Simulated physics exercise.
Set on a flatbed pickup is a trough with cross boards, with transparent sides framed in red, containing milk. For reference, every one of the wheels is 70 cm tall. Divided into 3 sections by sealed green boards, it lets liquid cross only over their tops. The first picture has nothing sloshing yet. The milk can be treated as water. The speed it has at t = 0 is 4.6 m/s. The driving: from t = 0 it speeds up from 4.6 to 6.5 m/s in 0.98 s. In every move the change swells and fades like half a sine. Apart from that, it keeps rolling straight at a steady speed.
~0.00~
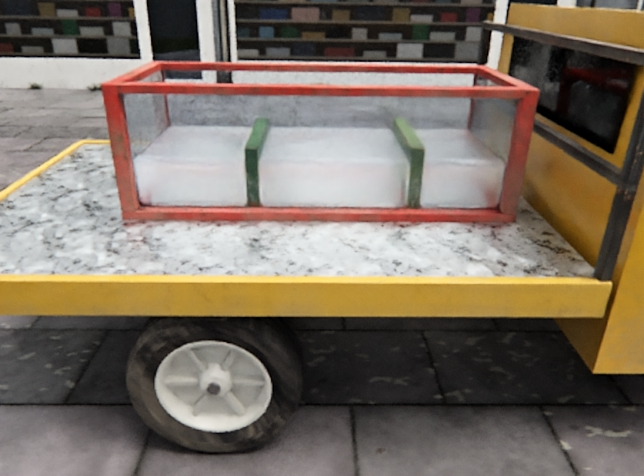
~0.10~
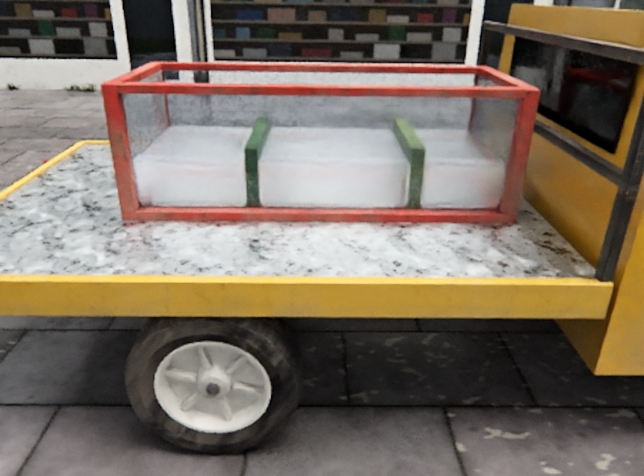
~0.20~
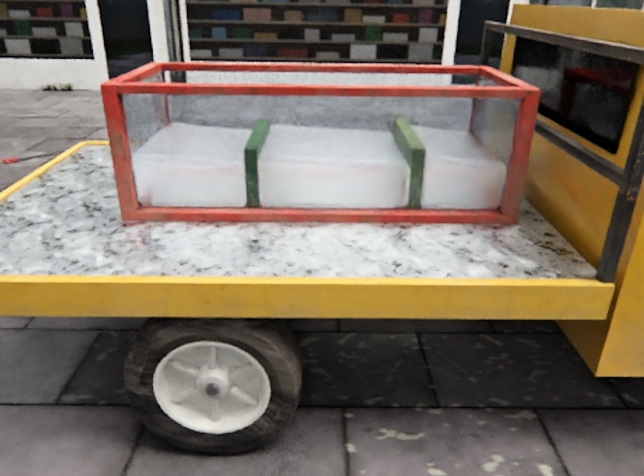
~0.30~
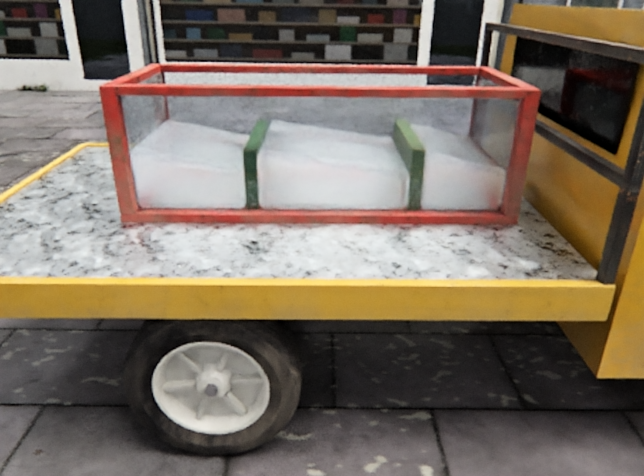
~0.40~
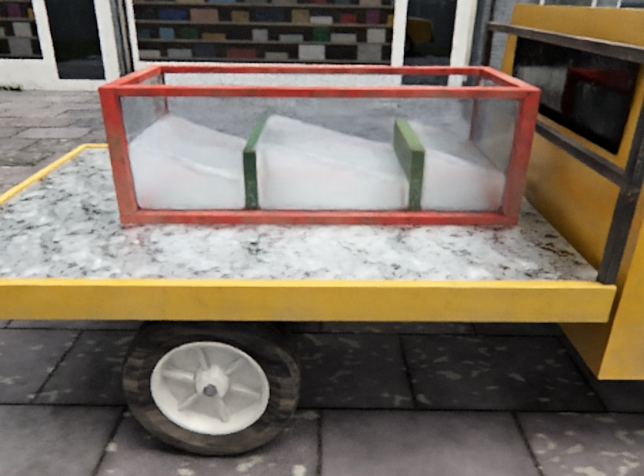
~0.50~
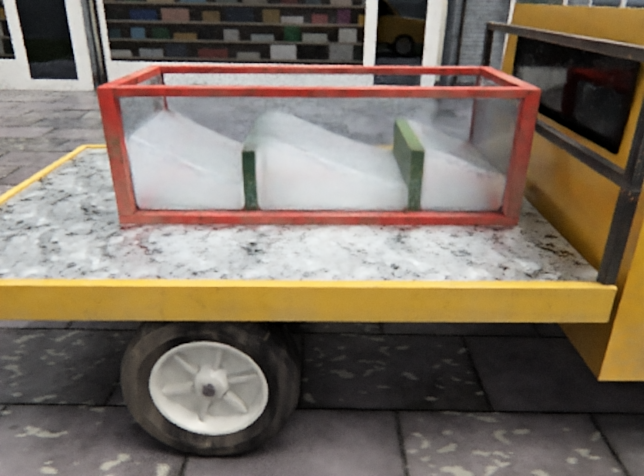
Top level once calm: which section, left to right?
The first one.
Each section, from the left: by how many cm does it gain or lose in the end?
In cm: 3 up, 2 down, 1 down.
After 0.90 s the mean depths from the left are 27, 21, 22 cm.
After 1.30 s the mean depths from the left are 27, 21, 22 cm.
After 1.80 s the mean depths from the left are 27, 21, 22 cm.
After 3.96 s the mean depths from the left are 26, 21, 22 cm.
